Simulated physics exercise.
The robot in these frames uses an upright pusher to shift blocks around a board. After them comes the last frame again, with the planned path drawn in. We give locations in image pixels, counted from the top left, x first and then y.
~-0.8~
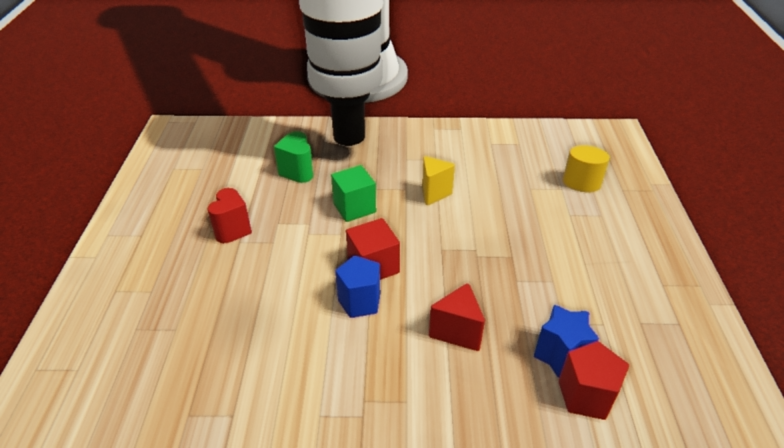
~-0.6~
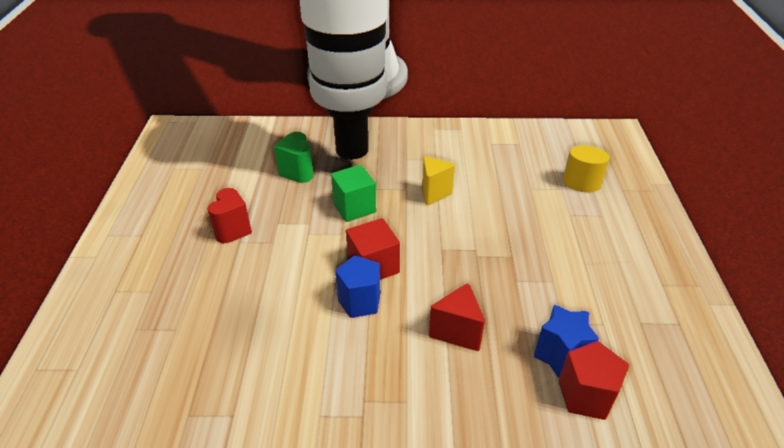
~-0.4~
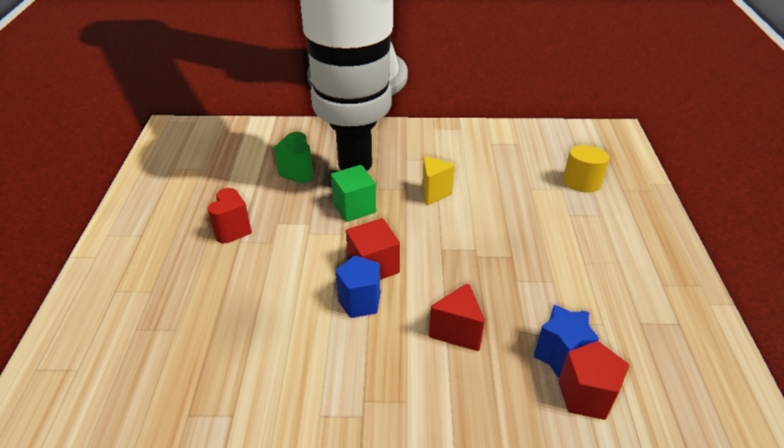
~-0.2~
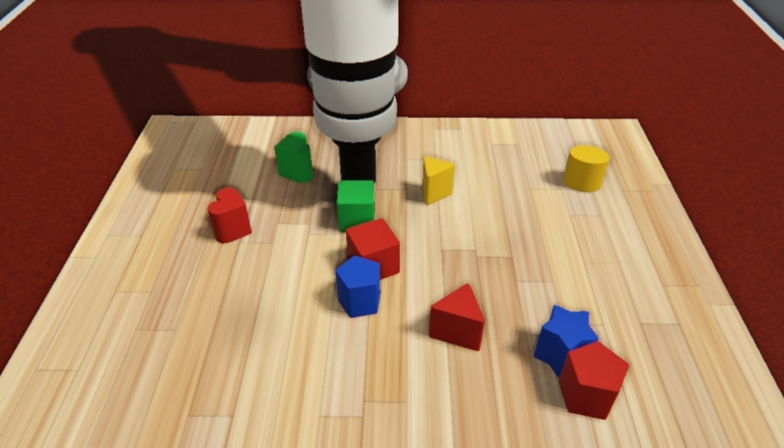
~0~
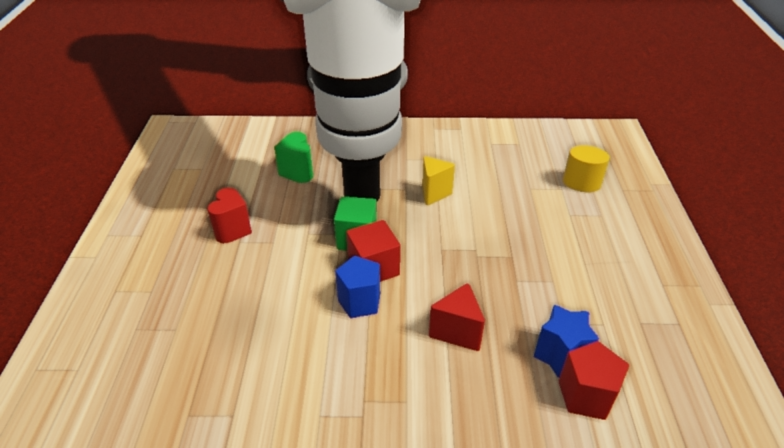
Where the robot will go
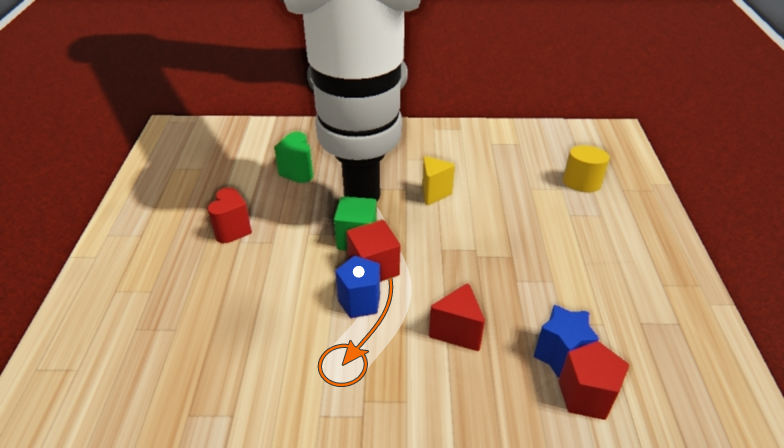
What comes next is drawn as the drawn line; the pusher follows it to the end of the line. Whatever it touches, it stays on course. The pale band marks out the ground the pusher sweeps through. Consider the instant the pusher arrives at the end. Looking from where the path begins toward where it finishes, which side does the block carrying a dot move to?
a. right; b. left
a: Right.
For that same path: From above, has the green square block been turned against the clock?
Yes.
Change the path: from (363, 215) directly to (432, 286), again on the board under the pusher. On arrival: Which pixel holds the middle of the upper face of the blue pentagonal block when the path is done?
At roughly (333, 323).
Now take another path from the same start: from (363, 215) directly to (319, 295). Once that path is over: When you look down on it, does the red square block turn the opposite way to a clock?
Yes
Path on the board, from (363, 215) via (383, 258) and (386, 311), ending at (343, 365); the dot is on the blue pentagonal block.
On the path given first. One third of the way, pusher at (383, 240); green square block at (378, 257); blue pentagonal block at (349, 314), turned 50° clockwise; red square block at (392, 289), turned 25° clockwise.
Two thirds of the way, pusher at (385, 293); green square block at (382, 317), turned 15° anticlockwise; blue pentagonal block at (336, 337), turned 105° clockwise; red square block at (402, 354), turned 20° clockwise.
At the end, pusher at (341, 346); green square block at (367, 368), turned 45° anticlockwise; blue pentagonal block at (308, 371), turned 180° clockwise; red square block at (411, 395), turned 15° anticlockwise; red triangular block in place.
